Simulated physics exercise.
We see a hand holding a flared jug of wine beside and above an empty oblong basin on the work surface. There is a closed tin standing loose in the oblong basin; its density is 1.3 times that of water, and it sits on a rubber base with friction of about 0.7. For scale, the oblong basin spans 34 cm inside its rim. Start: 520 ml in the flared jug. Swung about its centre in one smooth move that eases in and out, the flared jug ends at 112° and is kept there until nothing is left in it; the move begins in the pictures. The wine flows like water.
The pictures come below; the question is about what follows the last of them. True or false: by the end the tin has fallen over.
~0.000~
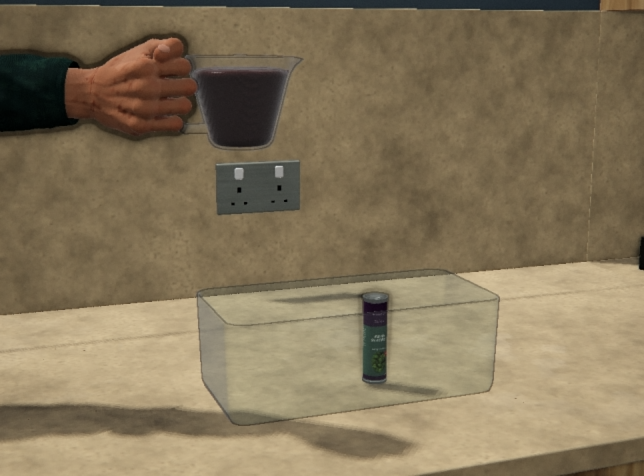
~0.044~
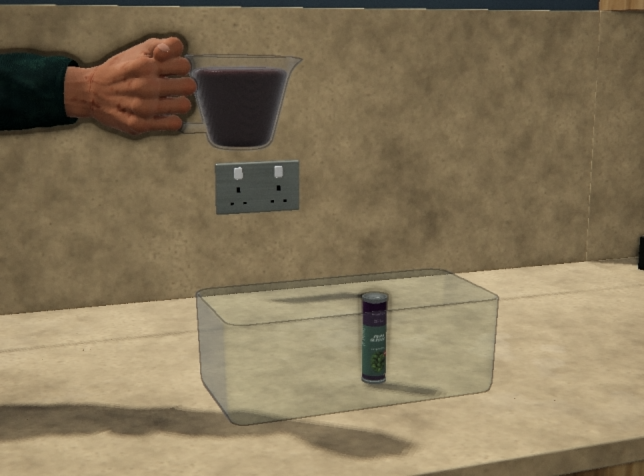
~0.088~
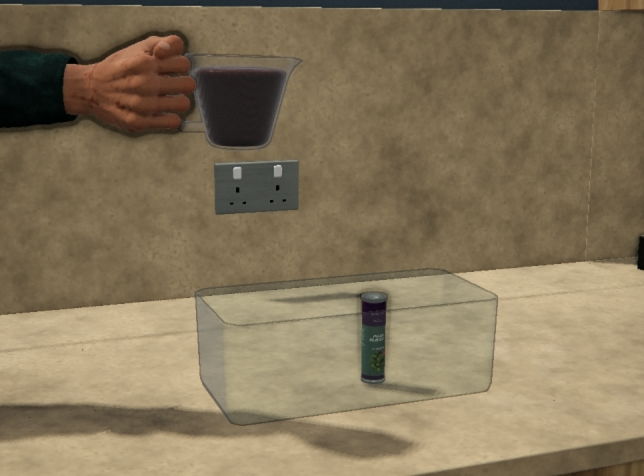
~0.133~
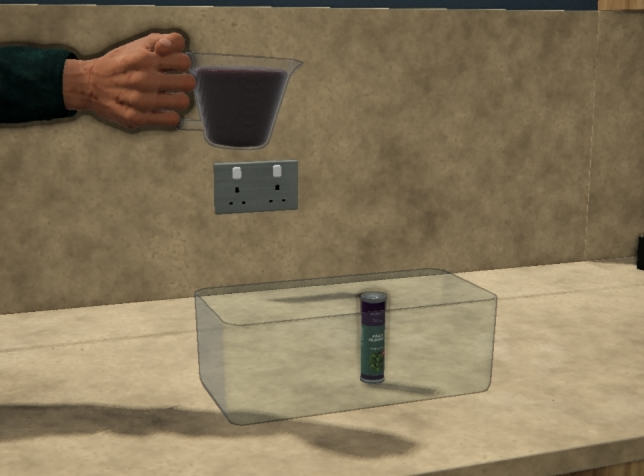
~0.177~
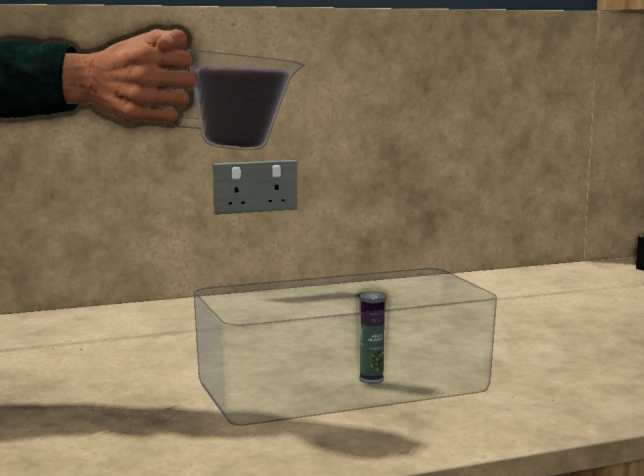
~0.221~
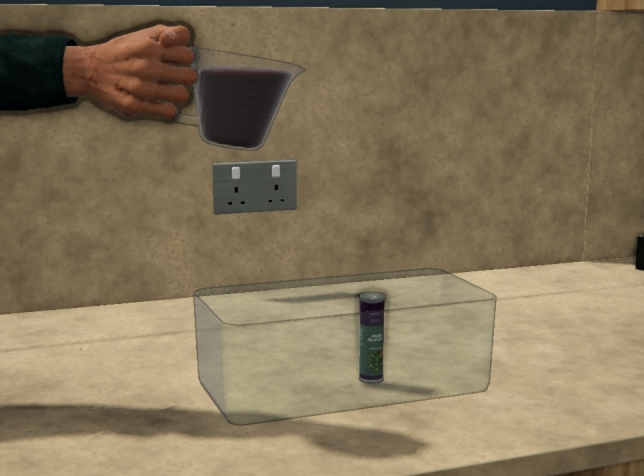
True.
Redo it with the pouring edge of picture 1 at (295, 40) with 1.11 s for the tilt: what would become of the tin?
Result: Tin tipped over.
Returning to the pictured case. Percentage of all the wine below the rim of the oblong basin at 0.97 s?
72 %, more or less.
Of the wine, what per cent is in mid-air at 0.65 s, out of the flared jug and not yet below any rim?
Some 32 per cent, I reckon.
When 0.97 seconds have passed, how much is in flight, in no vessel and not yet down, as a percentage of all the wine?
Close to 22 per cent.
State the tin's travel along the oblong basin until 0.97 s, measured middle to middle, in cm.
It has moved some 1 cm.
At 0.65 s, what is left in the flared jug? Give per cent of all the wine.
62 %.
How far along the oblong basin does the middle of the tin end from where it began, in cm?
7.5 cm.
By 0.65 s the tilt is 67° and 63 per cent is still to pour; the tin stands where it began.
By 0.97 s the tilt is 105° and 6 per cent is still to pour; the tin stands 1 cm from where it began.
By 1.30 s the tilt is 112° and 0 per cent is still to pour; the tin leans 16°.
By 1.66 s the tilt is 112° and 0 per cent is still to pour; the tin lies on its side.
At rest the tin lies on its side.
